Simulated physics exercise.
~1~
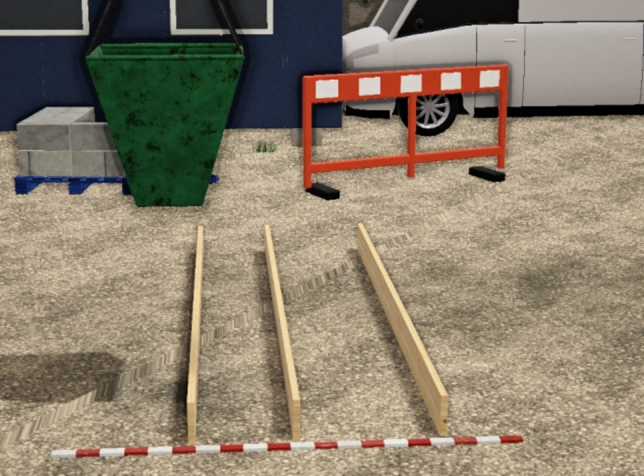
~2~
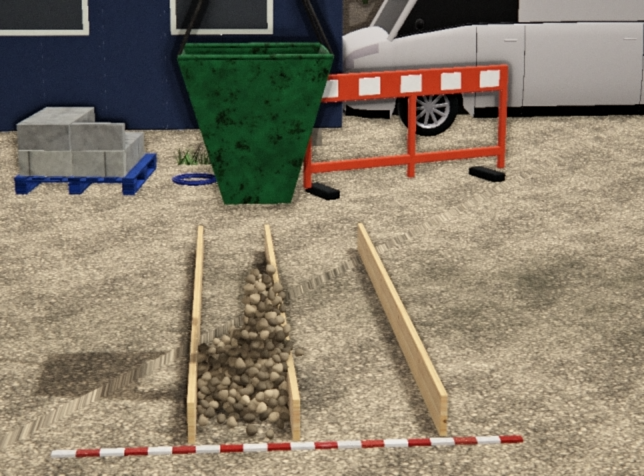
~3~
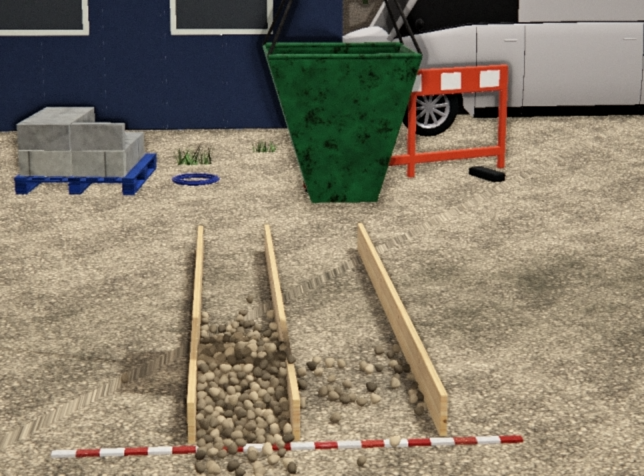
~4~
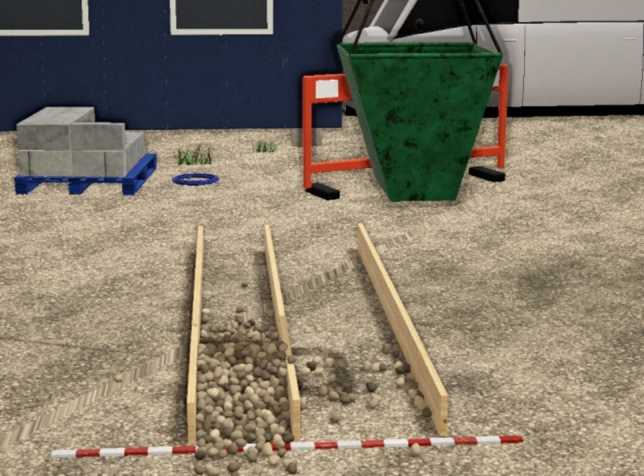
The clip opens on a gravel yard where three wooden planks mark off two empty bays behind a red and white striped pole, with a green skip hanging near stacked grey blocks. The skip moves steadily right, passing in front of an orange barrier, and a heap of round brown stones appears, mostly in the left bay. The stones spread toward the pole, some spilling past it, while a small number scatter across the right bay. The skip continues right, and the stones settle, with most in the left bay and a few in the right.
